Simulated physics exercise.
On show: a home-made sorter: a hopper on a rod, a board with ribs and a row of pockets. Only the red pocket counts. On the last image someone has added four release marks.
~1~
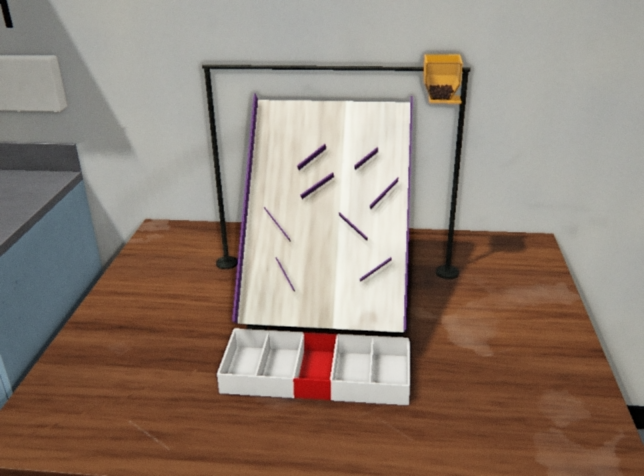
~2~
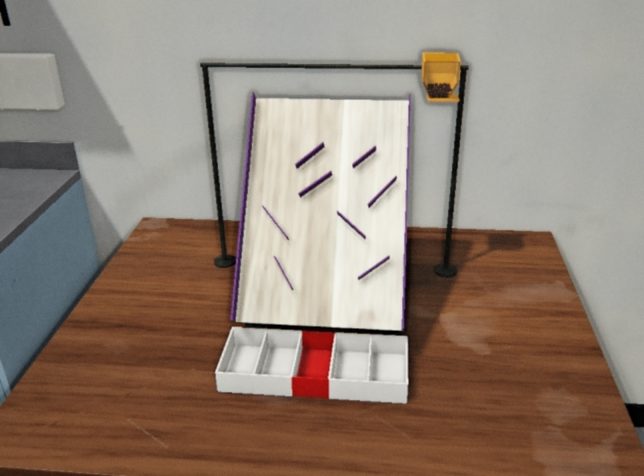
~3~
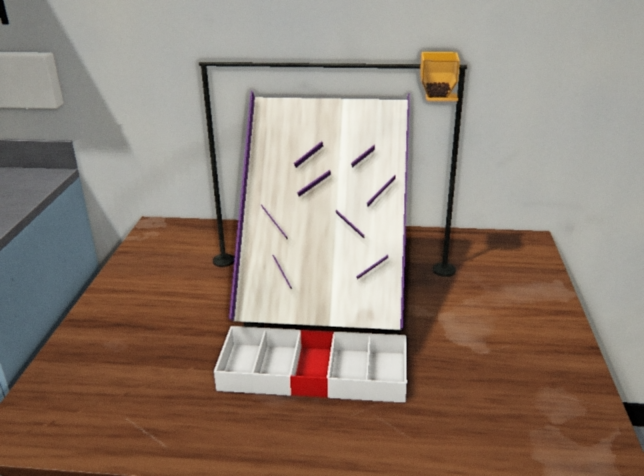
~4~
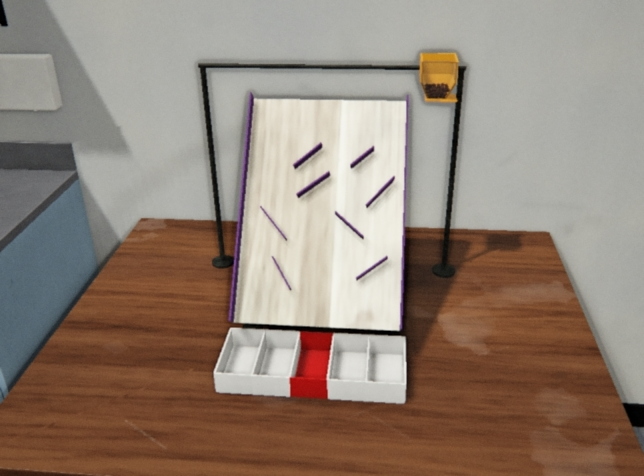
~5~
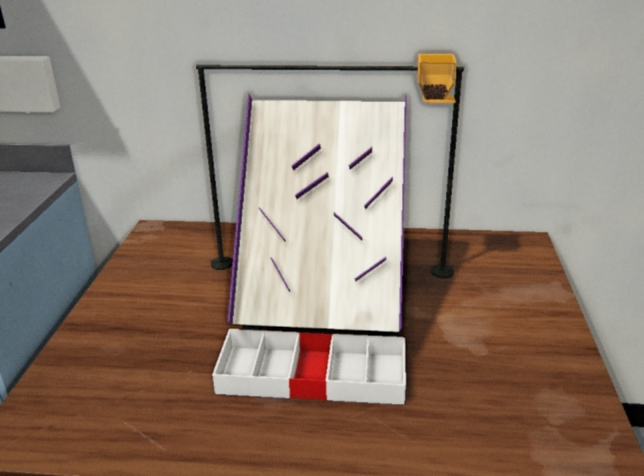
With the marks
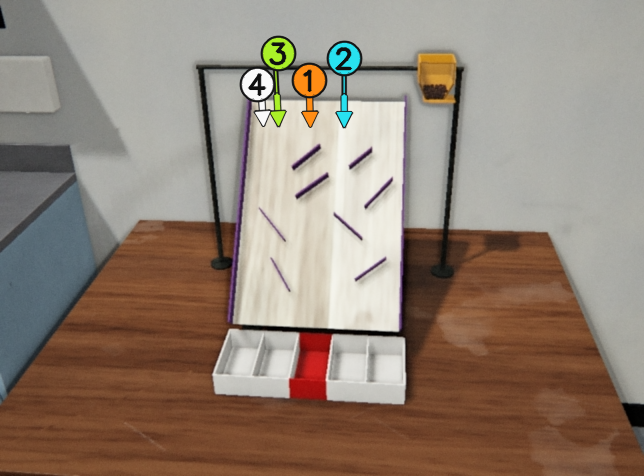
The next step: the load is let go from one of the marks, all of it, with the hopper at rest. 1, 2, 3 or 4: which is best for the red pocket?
Mark 2 does it best.
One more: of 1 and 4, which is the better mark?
1.
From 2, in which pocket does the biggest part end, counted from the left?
The third from the left.
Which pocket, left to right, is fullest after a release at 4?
The first from the left.
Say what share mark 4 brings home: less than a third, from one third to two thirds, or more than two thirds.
Less than a third.
On the marked copy, mark 1 meets the board at (310, 121); mark 2 meets the board at (344, 121); mark 3 meets the board at (278, 120); mark 4 meets the board at (263, 120).
With 1, roughly a third in the red pocket, roughly two thirds in other pockets, just a few outside the box.
With 2, the larger part in the red pocket, roughly a quarter in other pockets, just a few outside the box.
With 3, roughly a third in the red pocket, roughly half in other pockets, about a tenth outside the box.
With 4, about a tenth in the red pocket, the larger part in other pockets, about a tenth outside the box.
